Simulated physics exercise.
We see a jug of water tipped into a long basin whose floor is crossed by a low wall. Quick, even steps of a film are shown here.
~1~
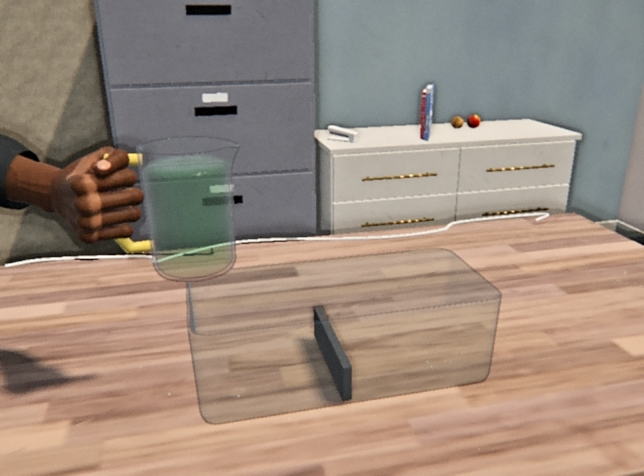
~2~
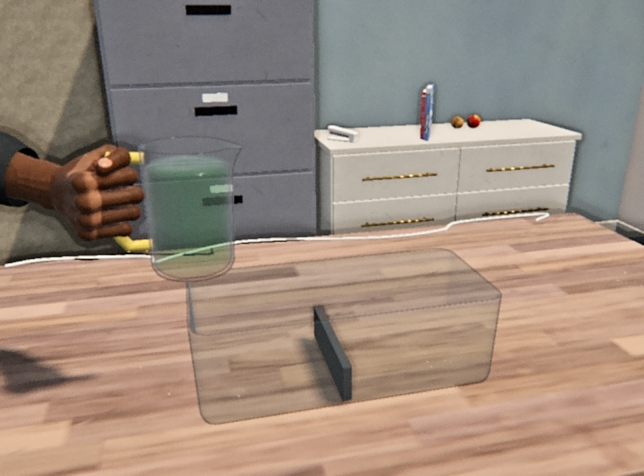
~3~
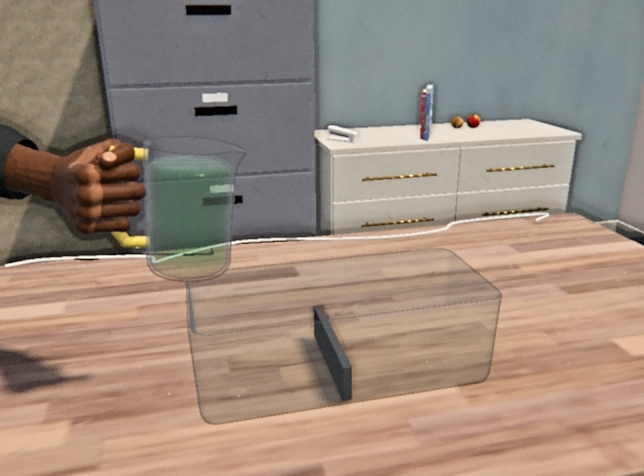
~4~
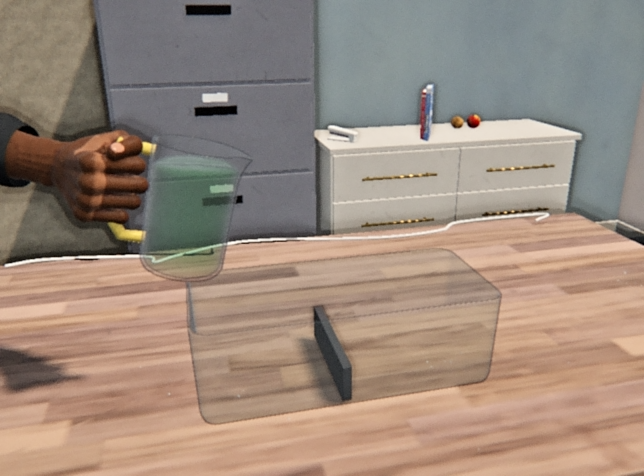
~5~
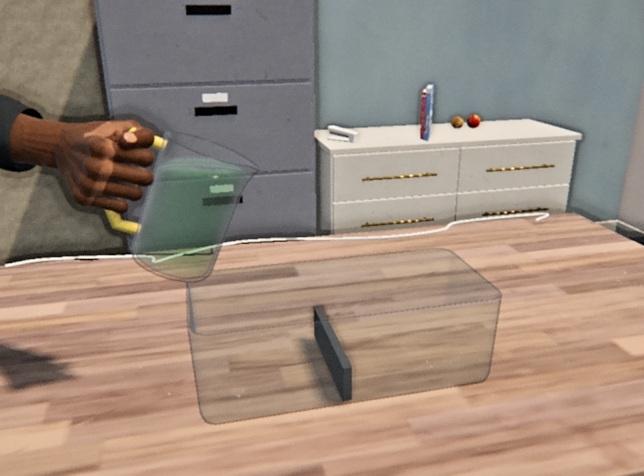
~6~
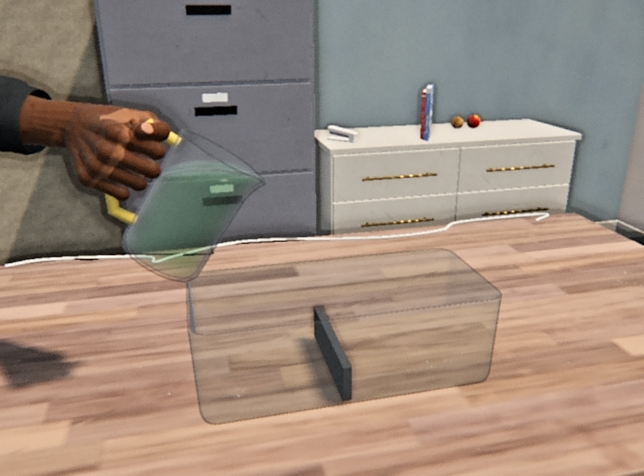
A brown-skinned hand in a dark sleeve, at the left, grips the yellow handle of a clear jug of green-tinted water above a wooden tabletop, seen from slightly above. Below sits a long transparent basin with a low dark wall across its floor, before grey drawers and a white cabinet. The hand steadily tilts the jug rightward, the water shifting inside, while the camera stays still.
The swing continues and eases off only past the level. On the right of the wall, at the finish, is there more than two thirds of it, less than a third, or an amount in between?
There is less than a third of it there.
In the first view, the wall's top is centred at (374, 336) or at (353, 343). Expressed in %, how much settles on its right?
About 10 per cent, then about 10 per cent.
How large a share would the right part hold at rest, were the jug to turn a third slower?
It comes to 15 per cent or so.
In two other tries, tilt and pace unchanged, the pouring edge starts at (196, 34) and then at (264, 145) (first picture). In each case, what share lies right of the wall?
10 and 65 in a hundred.
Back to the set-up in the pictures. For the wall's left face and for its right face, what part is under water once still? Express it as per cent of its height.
Left side 50 percent, right side 10 percent.
A moment on, the tilt is 97° and 66 per cent is still to pour, 11 is left of the wall and 4 right of it.
Next, the tilt is 105° and 24 per cent is still to pour, 53 is left of the wall and 8 right of it.
Then the tilt is 105° and 5 per cent is still to pour, 77 is left of the wall and 12 right of it.
Later the tilt is 105° and 1 per cent is still to pour, 84 is left of the wall and 13 right of it.
In the end 85 per cent lies left of the wall, 13 right of it and 2 outside.
